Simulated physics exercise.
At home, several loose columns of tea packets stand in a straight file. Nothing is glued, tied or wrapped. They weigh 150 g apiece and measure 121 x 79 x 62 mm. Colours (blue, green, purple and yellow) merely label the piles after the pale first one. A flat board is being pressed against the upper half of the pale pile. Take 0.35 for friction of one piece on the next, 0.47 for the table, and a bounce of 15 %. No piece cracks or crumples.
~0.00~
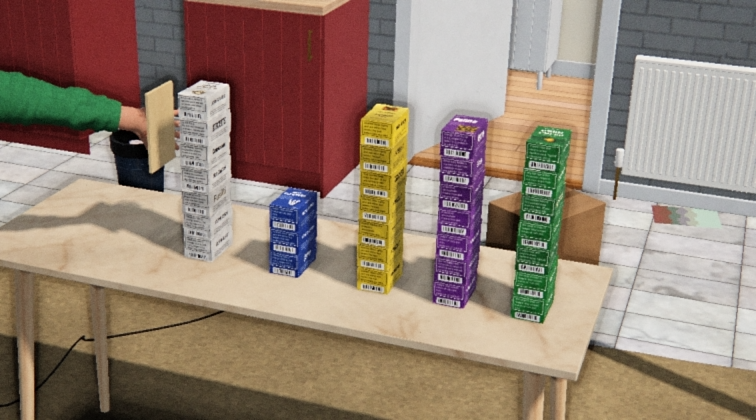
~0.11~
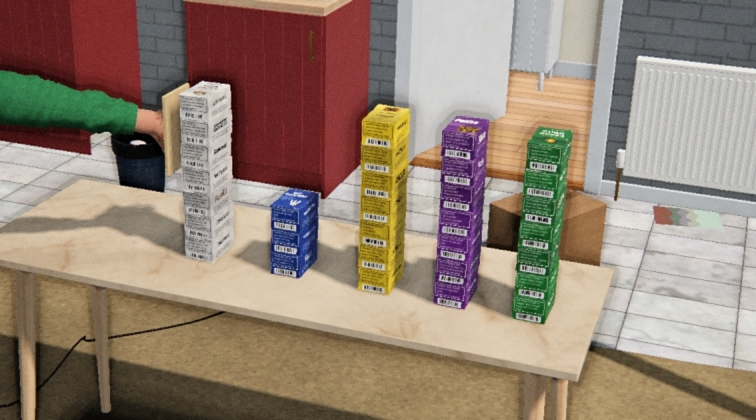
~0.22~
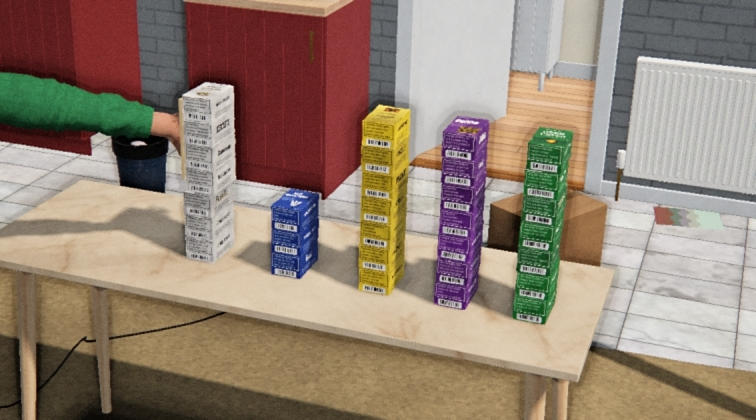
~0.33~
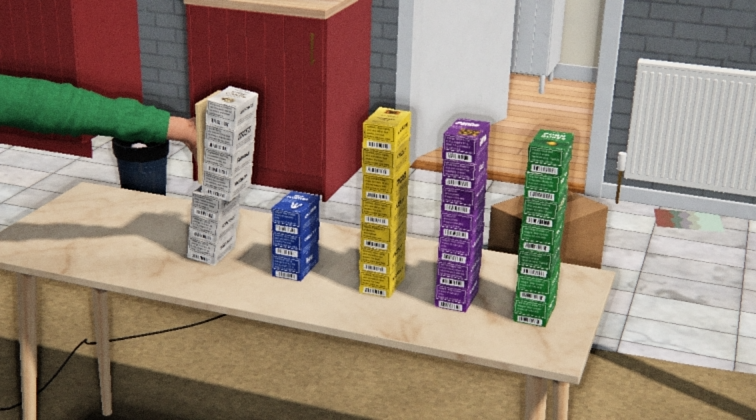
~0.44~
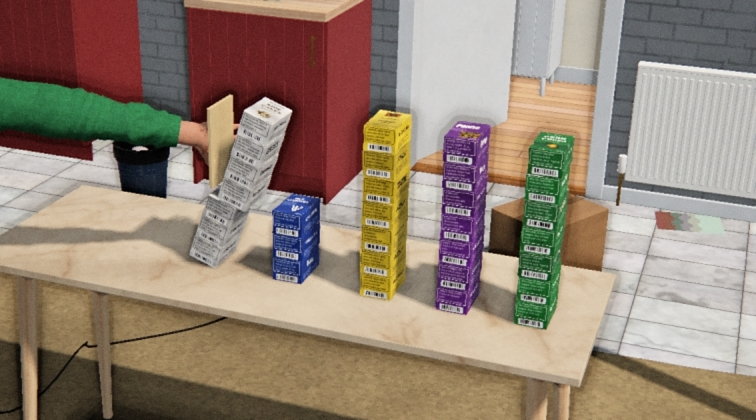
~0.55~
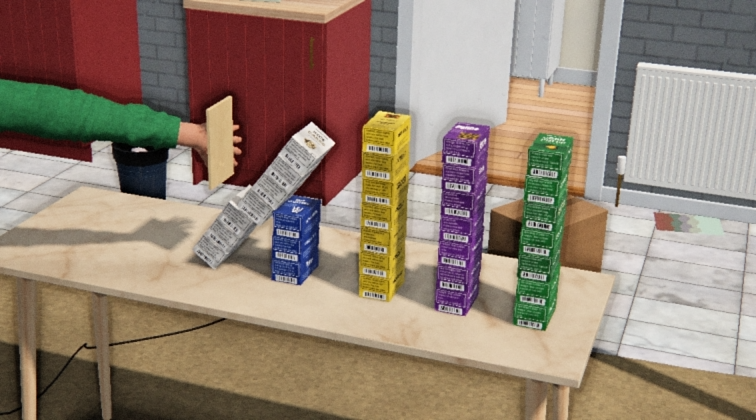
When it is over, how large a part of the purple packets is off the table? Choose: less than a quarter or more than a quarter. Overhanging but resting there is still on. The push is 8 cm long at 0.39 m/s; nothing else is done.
It comes to less than a quarter.
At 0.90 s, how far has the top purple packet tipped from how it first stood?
Some 0°.
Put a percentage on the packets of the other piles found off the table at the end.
About 0 per cent.
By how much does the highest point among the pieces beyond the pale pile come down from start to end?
Roughly 0 cm.
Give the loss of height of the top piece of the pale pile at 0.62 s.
About 12 cm.
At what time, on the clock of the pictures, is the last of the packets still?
At about 1.5 s.
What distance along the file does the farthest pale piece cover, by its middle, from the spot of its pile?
Some 40 cm.
After 0.62 s, 7 of the pale pile down; none of the 7 purple packets off the table (0 of 24 in all colours); top purple packet unmoved; top blue packet 17 mm from its place.
After 0.72 s, 7 of the pale pile down; none of the 7 purple packets off the table (0 of 24 in all colours); top purple packet unmoved; top blue packet 3° from how it stood.
After 0.90 s, 7 of the pale pile down; none of the 7 purple packets off the table (0 of 24 in all colours); top purple packet unmoved; top blue packet 47° from how it stood.
In the end (1.5 s), 7 of the pale pile down; none of the 7 purple packets off the table (0 of 24 in all colours); top purple packet unmoved; top blue packet 69° from how it stood, 26 mm lower. That is 0 per cent. From the last view, middles, top purple packet near (466, 144), top blue packet near (328, 232).
